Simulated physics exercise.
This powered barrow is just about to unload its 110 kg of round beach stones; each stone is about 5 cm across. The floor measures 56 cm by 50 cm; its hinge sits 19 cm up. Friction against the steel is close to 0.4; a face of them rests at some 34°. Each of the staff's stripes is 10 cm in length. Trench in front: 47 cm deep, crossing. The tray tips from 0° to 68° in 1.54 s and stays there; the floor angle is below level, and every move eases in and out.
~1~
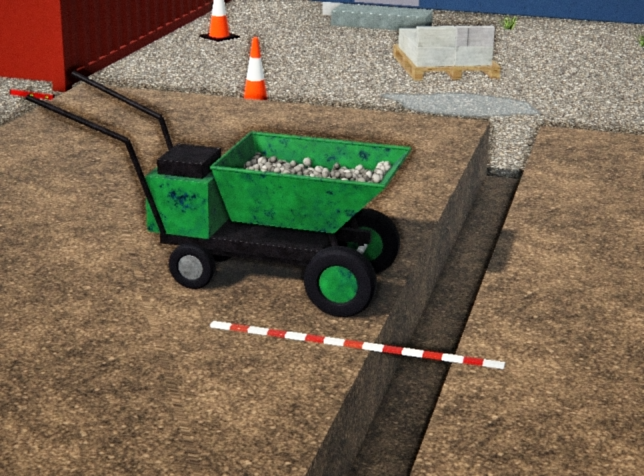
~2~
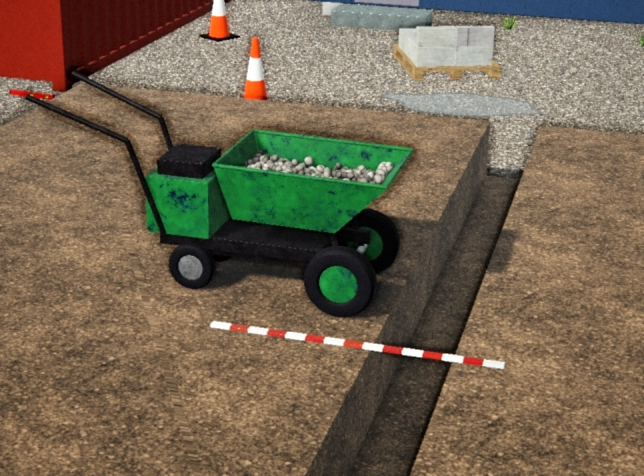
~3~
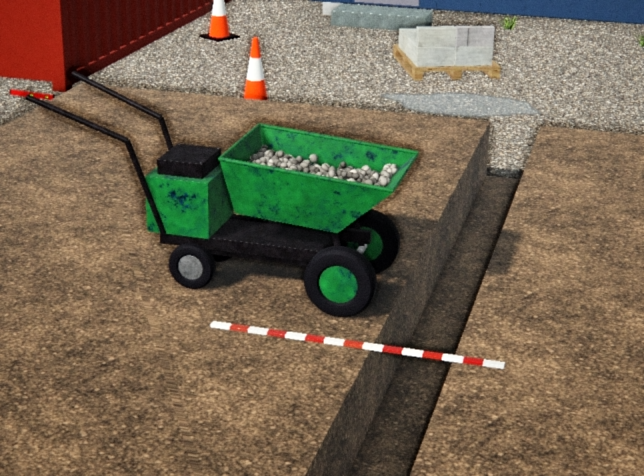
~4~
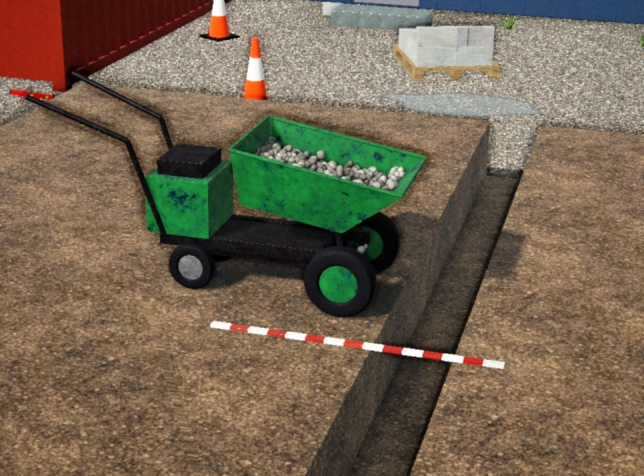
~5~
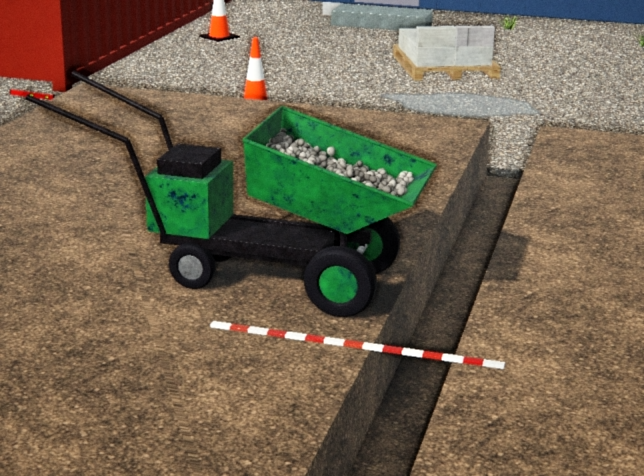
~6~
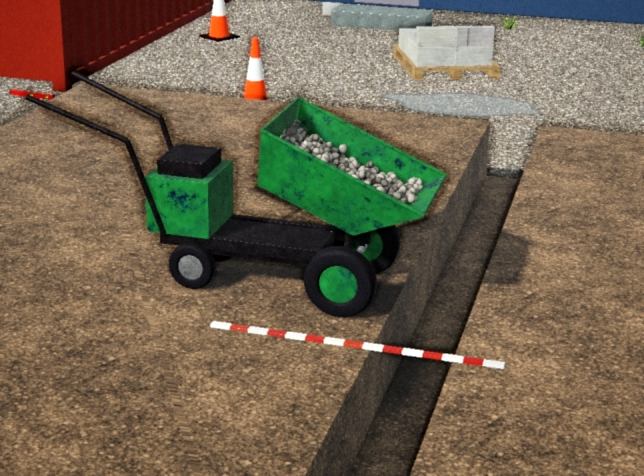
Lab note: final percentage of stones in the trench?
Approx. 18 %.
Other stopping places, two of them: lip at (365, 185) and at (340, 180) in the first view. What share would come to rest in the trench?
About 40 per cent first, then about 75 per cent.
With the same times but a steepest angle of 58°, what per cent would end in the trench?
The trench would hold about 30% of it.
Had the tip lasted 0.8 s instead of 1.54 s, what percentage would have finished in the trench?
That would give about 15 percent.
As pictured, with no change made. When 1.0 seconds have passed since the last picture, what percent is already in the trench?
About 0%.
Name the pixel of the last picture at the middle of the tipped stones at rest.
Their middle is at about (517, 312).
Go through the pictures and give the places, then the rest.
Lip at (385, 186), floor tilted 0°, highest stones at (361, 170), in the first picture.
The tray is at 1°, its lip at (387, 188); the top of the load is at (363, 170), in the second picture.
The tray is at 4°, its lip at (393, 191); the top of the load is at (269, 157), in the third picture.
The tray is at 9°, its lip at (402, 197); the top of the load is at (275, 149), in the fourth picture.
Lip at (413, 205), floor tilted 16°, highest stones at (283, 140), in the fifth picture.
Lip at (424, 216), floor tilted 23°, highest stones at (297, 132), in the sixth picture.
Then, 0.6 s after the last picture the floor is at 58°, 100 % in the tray; the foremost stones are at (458, 252).
Then, 1.0 s after the last picture the floor is at 68°, 47 % in the tray, 1 % in the trench, 52 % past the trench; the foremost stones are at (562, 324).
Then, 1.4 s after the last picture the floor is at 68°, 14 % in the tray, 5 % in the trench, 81 % past the trench; the foremost stones are past the picture's edge.
Then, 3.3 s after the last picture the floor is at 68°, 0 % in the tray, 18 % in the trench, 82 % past the trench; the foremost stones are past the picture's edge.
